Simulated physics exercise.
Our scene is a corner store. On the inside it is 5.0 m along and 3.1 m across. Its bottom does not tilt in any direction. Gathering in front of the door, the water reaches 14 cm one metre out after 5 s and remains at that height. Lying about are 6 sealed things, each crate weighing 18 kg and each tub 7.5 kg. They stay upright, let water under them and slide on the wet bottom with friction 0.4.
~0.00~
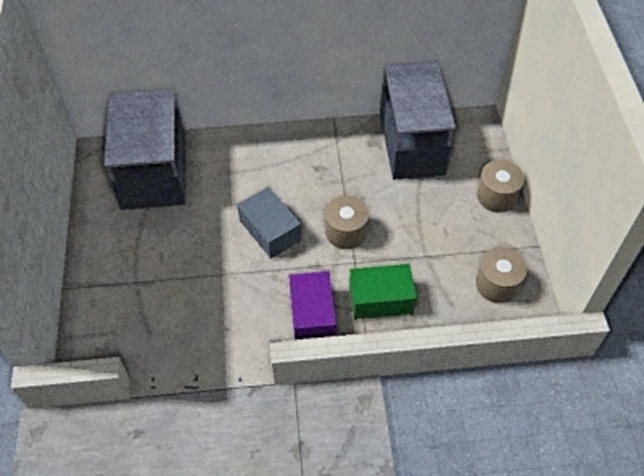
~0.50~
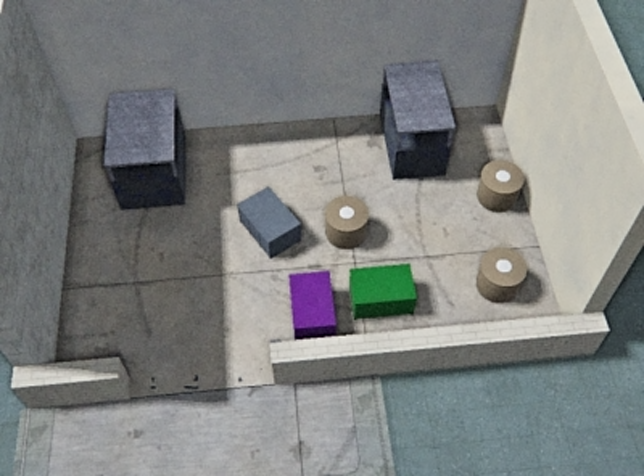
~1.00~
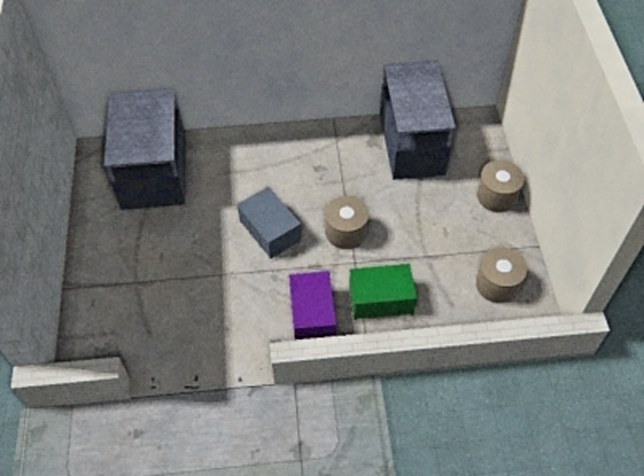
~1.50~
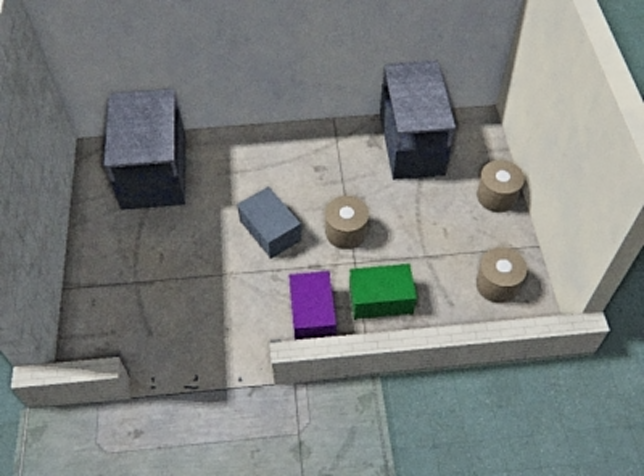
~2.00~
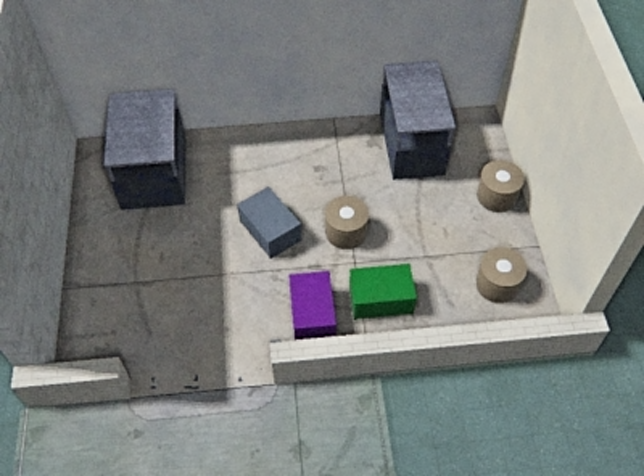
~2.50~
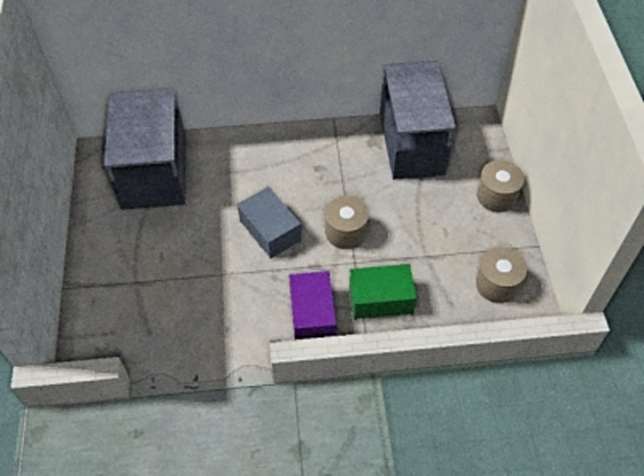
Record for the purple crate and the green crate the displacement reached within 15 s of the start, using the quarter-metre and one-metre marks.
Recorded: Purple crate short of the quarter-metre mark, green crate short of the quarter-metre mark.
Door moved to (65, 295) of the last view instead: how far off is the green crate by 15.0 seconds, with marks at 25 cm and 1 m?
Green crate: No real movement.
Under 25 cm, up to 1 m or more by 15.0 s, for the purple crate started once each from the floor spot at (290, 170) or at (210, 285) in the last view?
Try one: Moderate displacement; try two: Large displacement.
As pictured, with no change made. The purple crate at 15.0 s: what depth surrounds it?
6 cm or so.
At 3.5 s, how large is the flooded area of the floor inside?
I'd estimate close to 1.0 m2.
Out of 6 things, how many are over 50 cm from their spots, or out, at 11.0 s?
I make it 0 by then.
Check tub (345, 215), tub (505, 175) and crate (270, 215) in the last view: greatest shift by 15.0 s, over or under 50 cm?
Order as asked: Above, within, above.
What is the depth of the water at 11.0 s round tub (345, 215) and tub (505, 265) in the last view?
Depths: Near 5 cm, then near 2 cm.
After 3.5 s the purple crate is near (312, 299), 0.0 m from its start, aground; the green crate is near (383, 283), 0.0 m from its start, aground; 0 afloat.
After 6.8 s the purple crate is near (312, 299), 0.0 m from its start, aground; the green crate is near (383, 283), 0.0 m from its start, aground; 0 afloat.
After 11.0 s the purple crate is near (312, 299), 0.0 m from its start, aground; the green crate is near (383, 283), 0.0 m from its start, aground; 1 afloat.
After 15.0 s the purple crate is near (312, 299), 0.0 m from its start, aground; the green crate is near (383, 283), 0.0 m from its start, aground; 3 afloat.
